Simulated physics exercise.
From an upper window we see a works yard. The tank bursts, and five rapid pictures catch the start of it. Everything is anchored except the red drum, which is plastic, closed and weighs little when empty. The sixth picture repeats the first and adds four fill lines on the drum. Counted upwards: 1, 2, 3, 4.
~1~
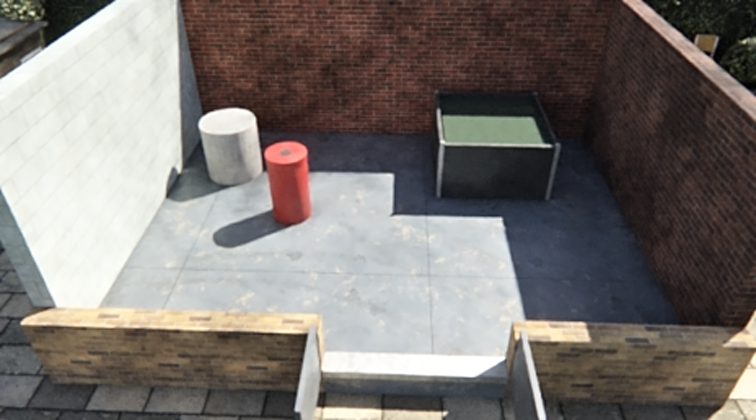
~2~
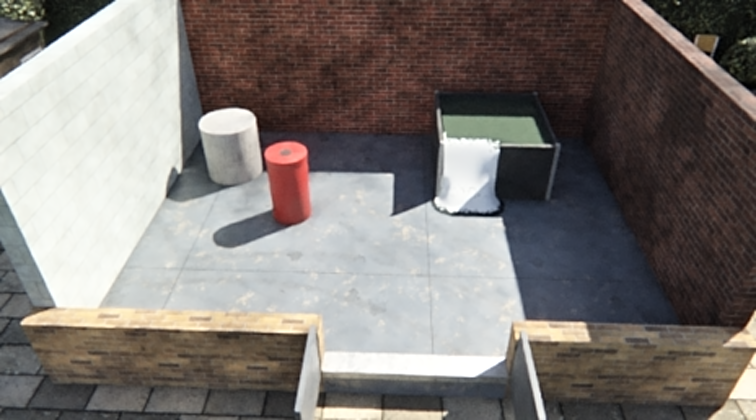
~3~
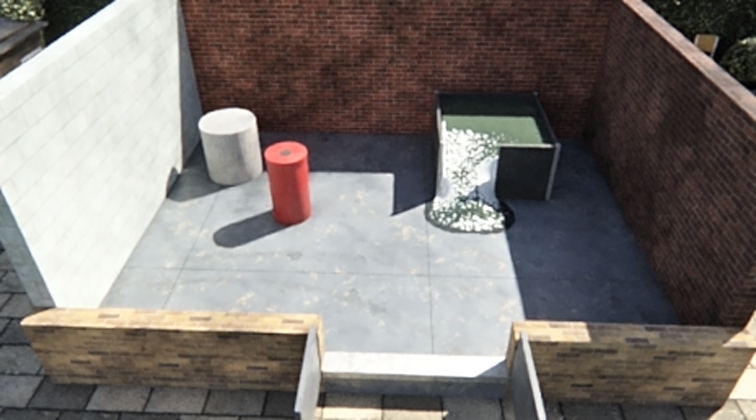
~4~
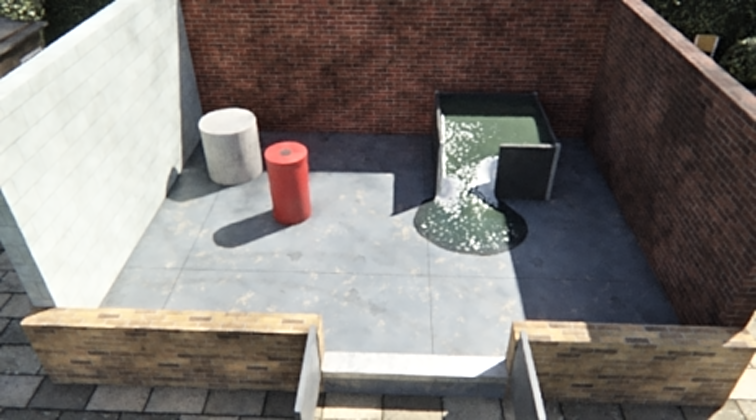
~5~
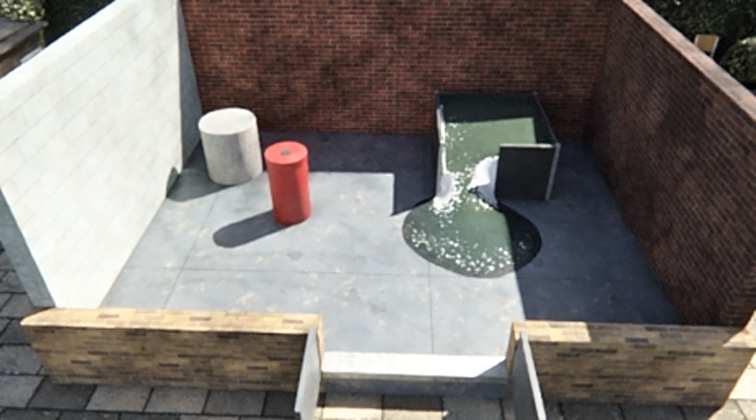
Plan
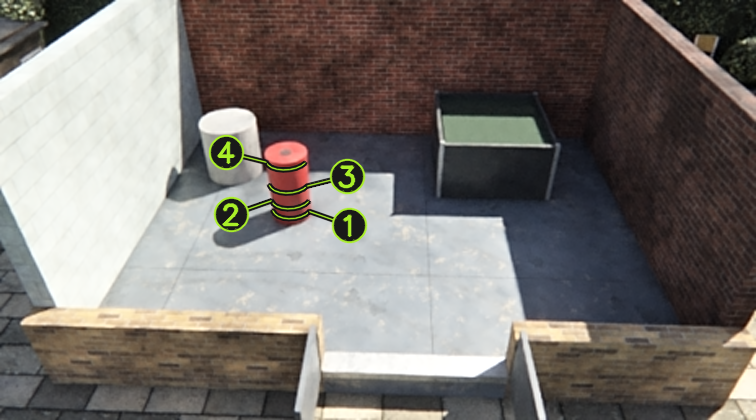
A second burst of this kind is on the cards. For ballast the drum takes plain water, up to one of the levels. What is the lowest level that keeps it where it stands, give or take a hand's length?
1 is the one.
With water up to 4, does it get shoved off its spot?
No, not at all.
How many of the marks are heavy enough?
All four.
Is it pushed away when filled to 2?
No.
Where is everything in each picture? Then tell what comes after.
In the first picture, lid of the red drum at (286, 153); tank full, its middle at (492, 122); open gate at (416, 321).
In the second picture, 1 % of the ground wet, in view closest to the drum at (440, 200).
In the third picture, 3 % of the ground wet, in view closest to the drum at (432, 212).
In the fourth picture, 5 % of the ground wet, in view closest to the drum at (422, 213).
In the fifth picture, lid of the red drum at (286, 153); 8 % of the ground wet, in view closest to the drum at (413, 224).
On the marked copy, 1 at (288, 218); 2 at (287, 208); 3 at (285, 193); 4 at (283, 169); from the bottom up 1, 2, 3, 4.
With 1, it does not move.
With 2, it does not move.
With 3, it does not move.
With 4, it does not move.
